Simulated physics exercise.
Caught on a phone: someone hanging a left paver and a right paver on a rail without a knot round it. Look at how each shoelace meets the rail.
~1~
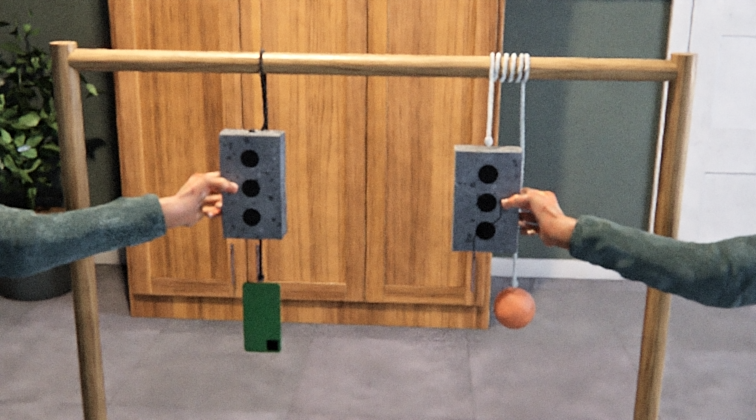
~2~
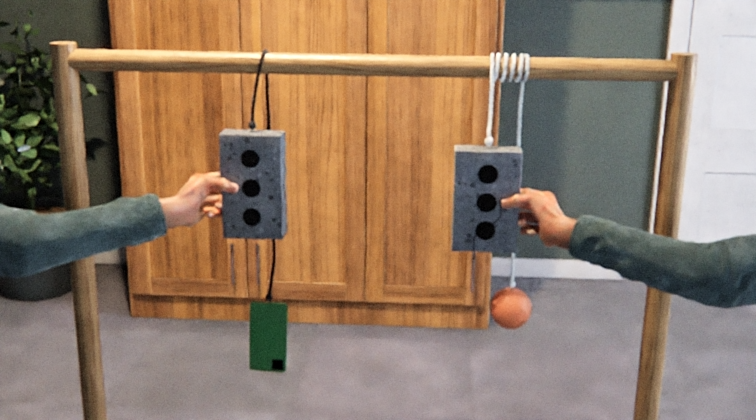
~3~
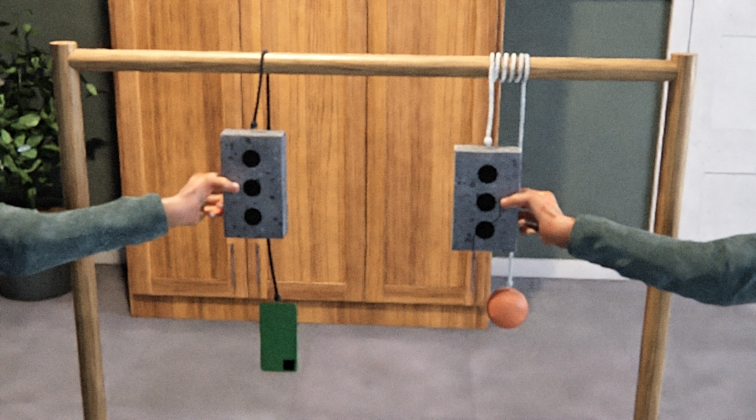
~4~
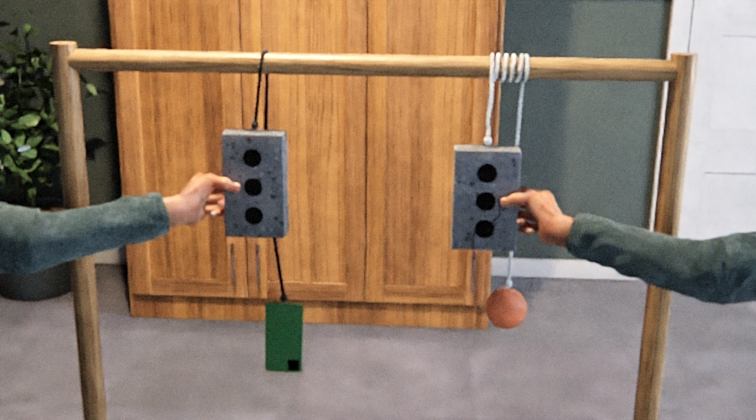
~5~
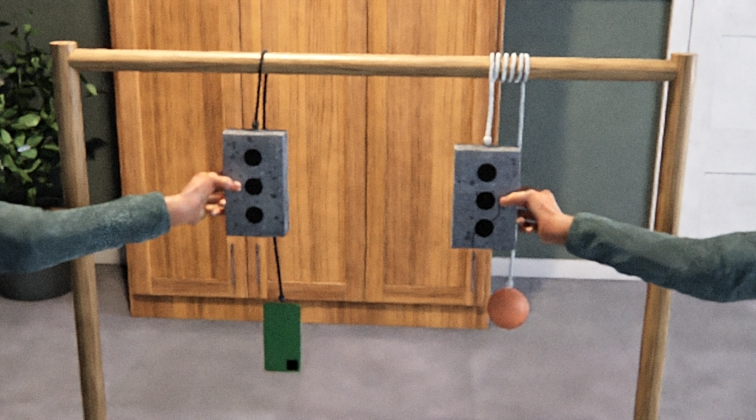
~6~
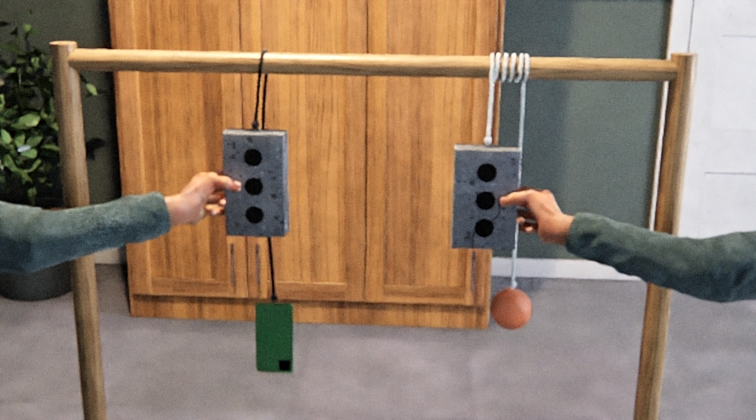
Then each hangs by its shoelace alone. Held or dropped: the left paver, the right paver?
The left paver drops, the right paver keeps its height.
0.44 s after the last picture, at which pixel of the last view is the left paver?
Around (267, 406).
Then, 0.44 s on from there, left paver dropping near (267, 407); right paver off the floor near (487, 196).
Then, 0.80 s on from there, left paver on the floor; right paver off the floor near (488, 197).
In the end, left paver on the floor; right paver off the floor near (488, 194). The left paver pulls its rope through and the right paver stays hanging.
